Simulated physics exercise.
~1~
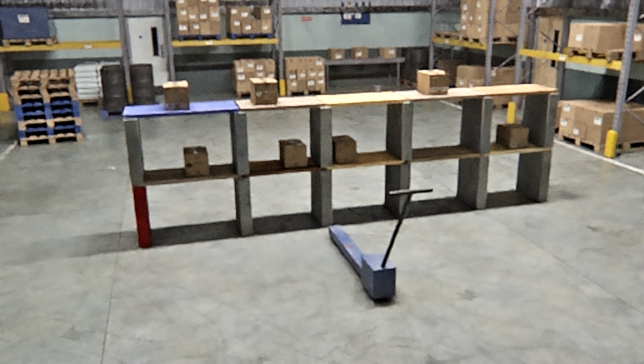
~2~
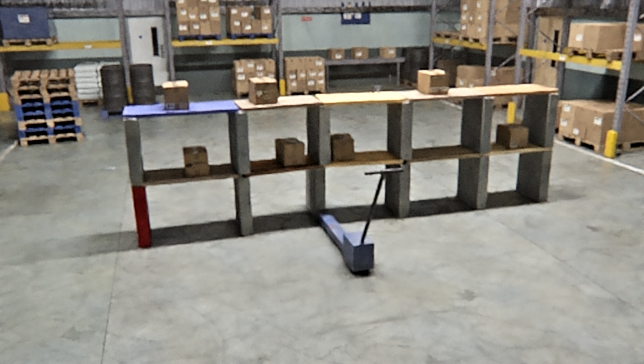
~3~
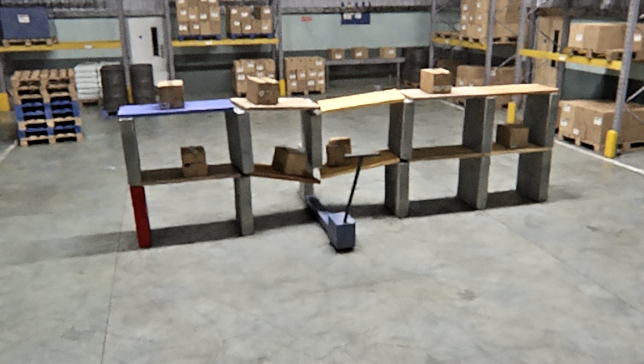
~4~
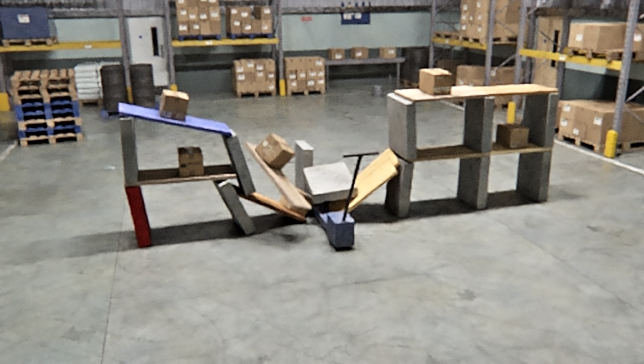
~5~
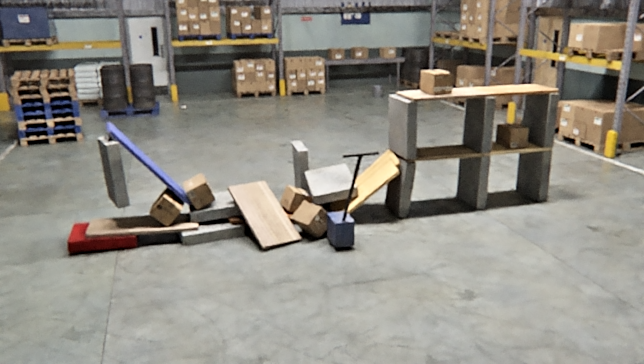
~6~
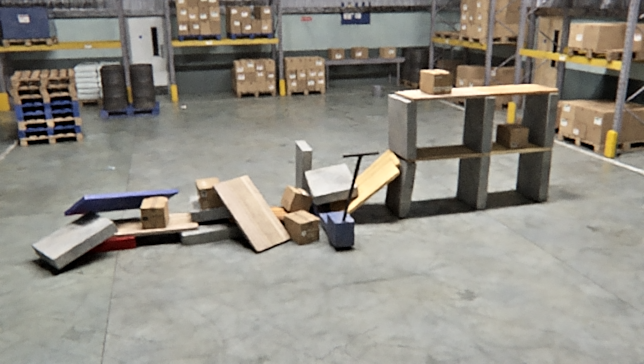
Warehouse floor with a blue pallet jack sliding under makeshift board shelving, the left side collapsing in a heap, right side standing.
